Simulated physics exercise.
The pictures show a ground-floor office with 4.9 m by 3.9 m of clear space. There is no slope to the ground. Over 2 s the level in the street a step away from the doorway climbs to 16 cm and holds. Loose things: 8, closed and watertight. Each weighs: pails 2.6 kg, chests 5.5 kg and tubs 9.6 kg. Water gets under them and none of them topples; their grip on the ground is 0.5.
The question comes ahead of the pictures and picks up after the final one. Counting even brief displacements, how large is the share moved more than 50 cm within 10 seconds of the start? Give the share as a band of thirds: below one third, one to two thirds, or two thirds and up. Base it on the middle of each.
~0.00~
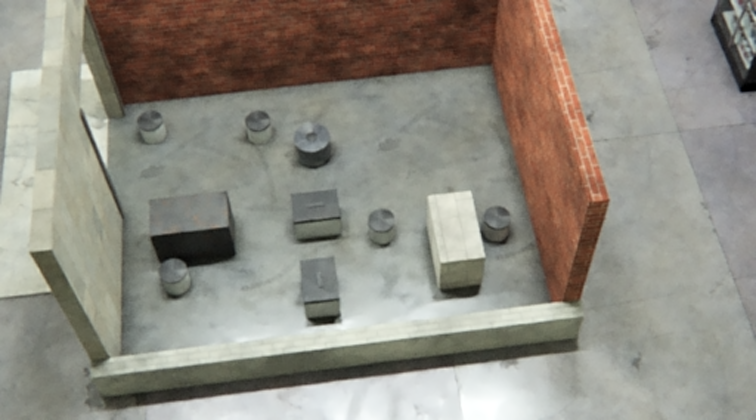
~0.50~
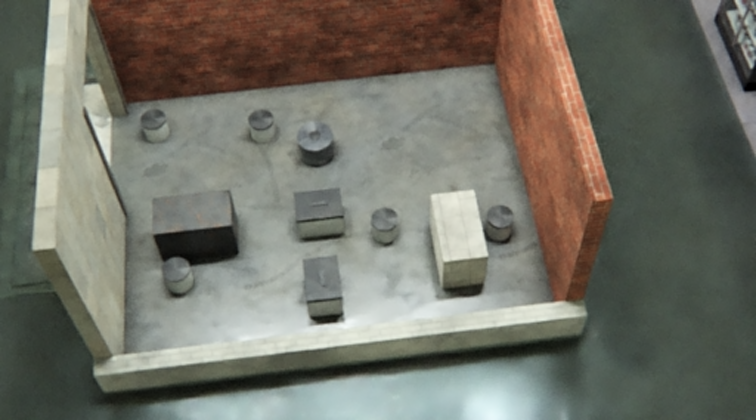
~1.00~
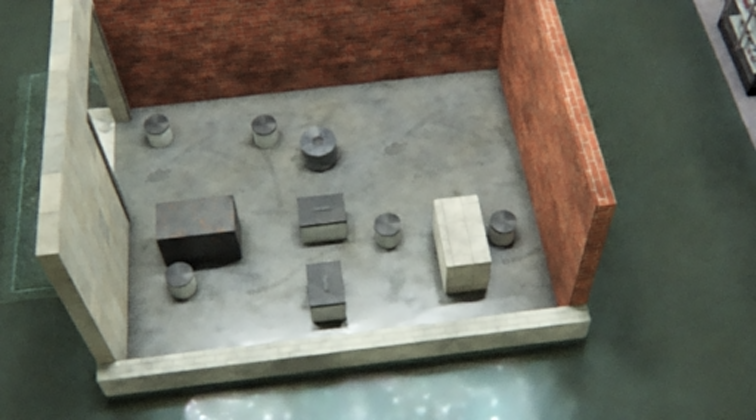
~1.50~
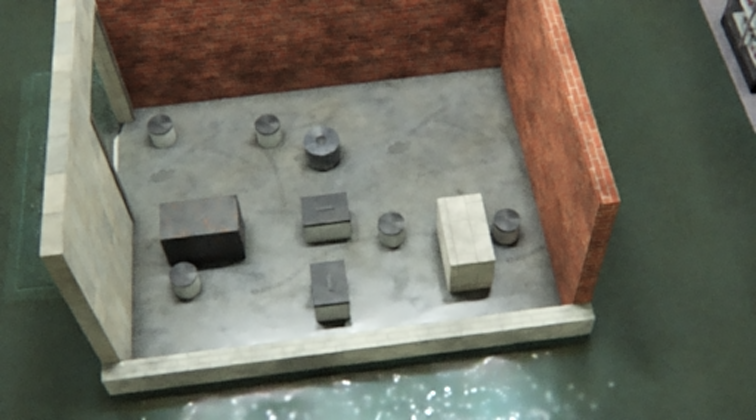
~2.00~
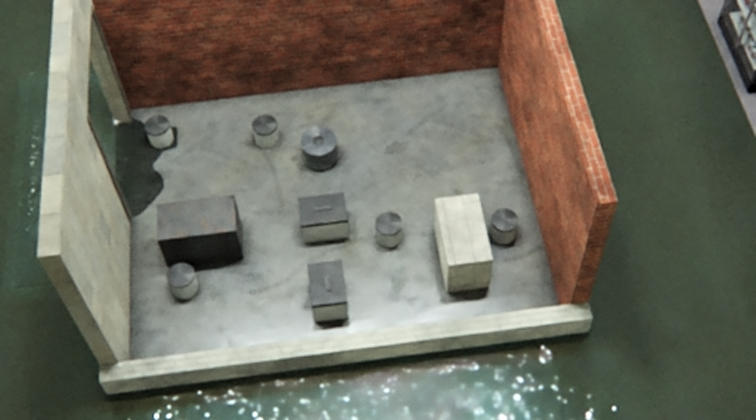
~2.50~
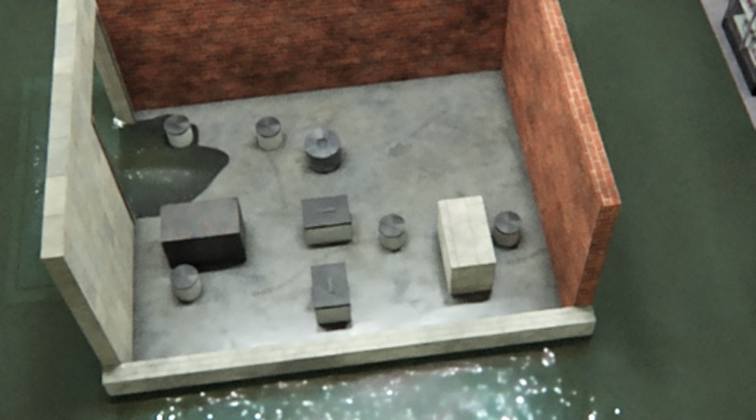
The share is two thirds and up.
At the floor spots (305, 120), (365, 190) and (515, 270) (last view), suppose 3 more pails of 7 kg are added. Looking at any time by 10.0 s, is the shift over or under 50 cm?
In turn: Past it, short of it, under.
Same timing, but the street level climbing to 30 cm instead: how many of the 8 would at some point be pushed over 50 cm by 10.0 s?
That would make 8 of them.
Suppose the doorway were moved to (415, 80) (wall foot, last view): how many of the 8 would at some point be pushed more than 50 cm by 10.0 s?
Then the count would be 4.
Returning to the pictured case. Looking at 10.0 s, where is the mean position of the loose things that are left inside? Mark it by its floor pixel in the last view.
Mean floor pixel: About (388, 272).
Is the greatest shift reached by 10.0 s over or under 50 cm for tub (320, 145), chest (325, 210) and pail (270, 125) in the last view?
Order as asked - a bigger shift, a bigger shift, a bigger shift.
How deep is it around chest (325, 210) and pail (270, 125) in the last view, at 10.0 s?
Close to 5 and 9 centimetres.
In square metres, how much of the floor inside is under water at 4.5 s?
Roughly 8.5 m2 of it is wet.
After 3.5 s 1 of 8 are over 50 cm from their spots; 0 afloat.
After 4.5 s 2 of 8 are over 50 cm from their spots; 1 afloat.
After 7.0 s 5 of 8 are over 50 cm from their spots; 2 afloat.
After 10.0 s 6 of 8 are over 50 cm from their spots, and 6 have been at some point; 5 afloat.
